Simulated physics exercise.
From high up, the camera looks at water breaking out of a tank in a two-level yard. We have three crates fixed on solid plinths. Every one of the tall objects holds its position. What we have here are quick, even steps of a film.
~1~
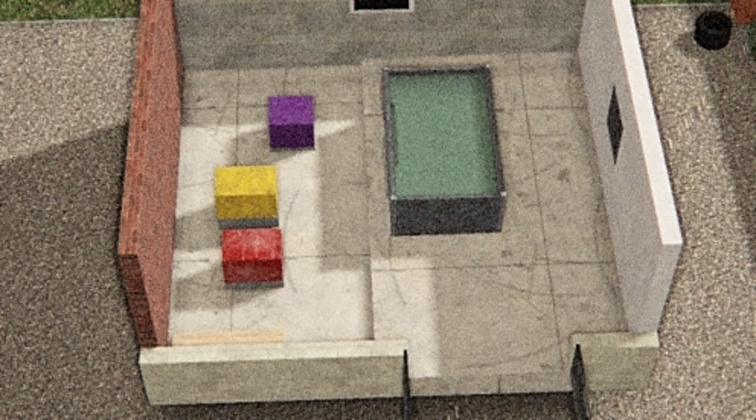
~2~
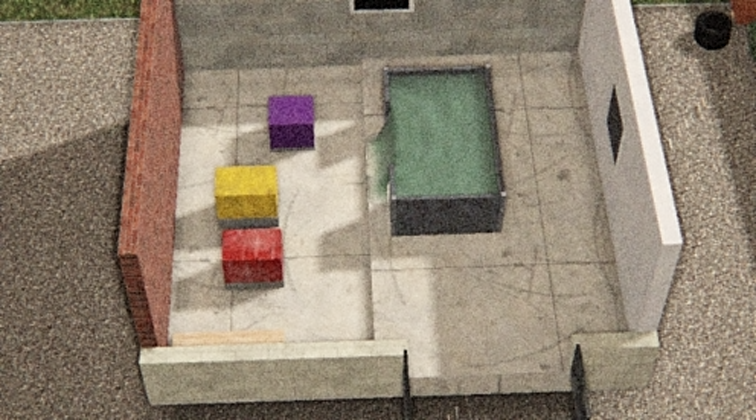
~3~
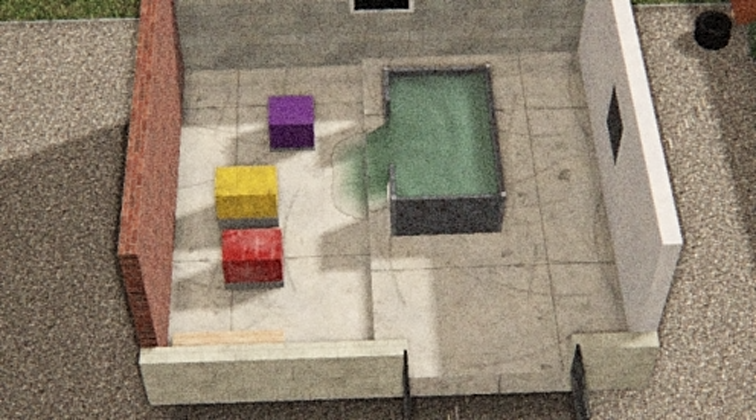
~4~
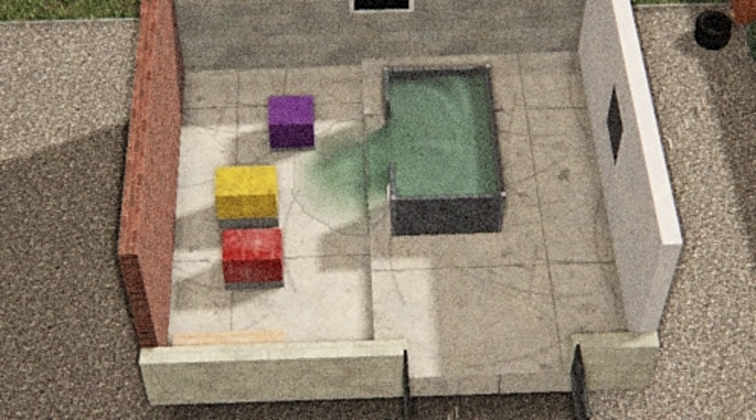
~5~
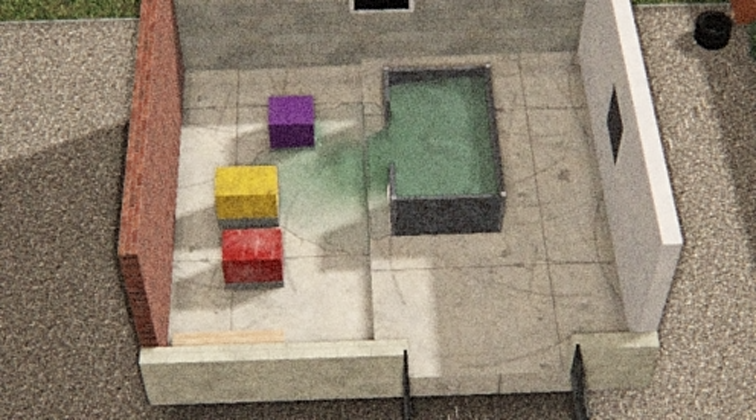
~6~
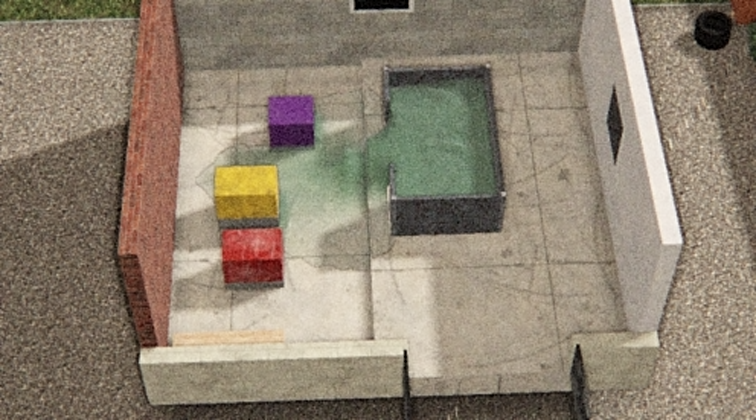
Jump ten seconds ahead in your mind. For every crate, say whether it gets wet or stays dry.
As I see it, I expect the yellow crate to be touched by the water; I expect the red crate to be touched by the water; I expect the purple crate to be touched by the water.
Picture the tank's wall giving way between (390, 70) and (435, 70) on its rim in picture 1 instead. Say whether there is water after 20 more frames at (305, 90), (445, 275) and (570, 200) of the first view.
Place one: Reached by the flood. Place two: Spared by the leak. Place three: Reached by the flood.
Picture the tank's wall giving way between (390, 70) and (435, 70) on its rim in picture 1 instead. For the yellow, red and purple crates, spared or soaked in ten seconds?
Here's how it goes: The yellow crate is left untouched, the red crate is left untouched, and the purple crate is swamped.
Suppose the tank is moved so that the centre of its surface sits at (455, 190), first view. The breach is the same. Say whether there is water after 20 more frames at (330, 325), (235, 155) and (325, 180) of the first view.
First drenched; next drenched; last drenched.
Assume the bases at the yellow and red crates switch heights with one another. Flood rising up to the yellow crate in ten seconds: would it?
Note: Yellow crate is flooded.
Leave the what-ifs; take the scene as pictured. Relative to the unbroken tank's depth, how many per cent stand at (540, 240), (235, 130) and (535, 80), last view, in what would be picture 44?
Respectively near 0, 10 and 0 per cent.
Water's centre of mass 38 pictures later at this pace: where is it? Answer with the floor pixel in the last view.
Roughly (307, 200) in the last picture.
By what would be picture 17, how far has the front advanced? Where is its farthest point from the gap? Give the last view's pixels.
Look around (168, 366).
A moment on, water covers 25 % of the floor; the yellow crate water round its plinth, the red crate water round its plinth, the purple crate water round its plinth.
Next, water covers 40 % of the floor; the yellow crate water round its plinth, the red crate water round its plinth, the purple crate water round its plinth.
Then, water covers 50 % of the floor; the yellow crate water round its plinth, the red crate water round its plinth, the purple crate water round its plinth.
Later, water covers 60 % of the floor; the yellow crate water round its plinth, the red crate water round its plinth, the purple crate water round its plinth.
In the end, water covers 65 % of the floor; the yellow crate was topped, the red crate was topped, the purple crate was topped.
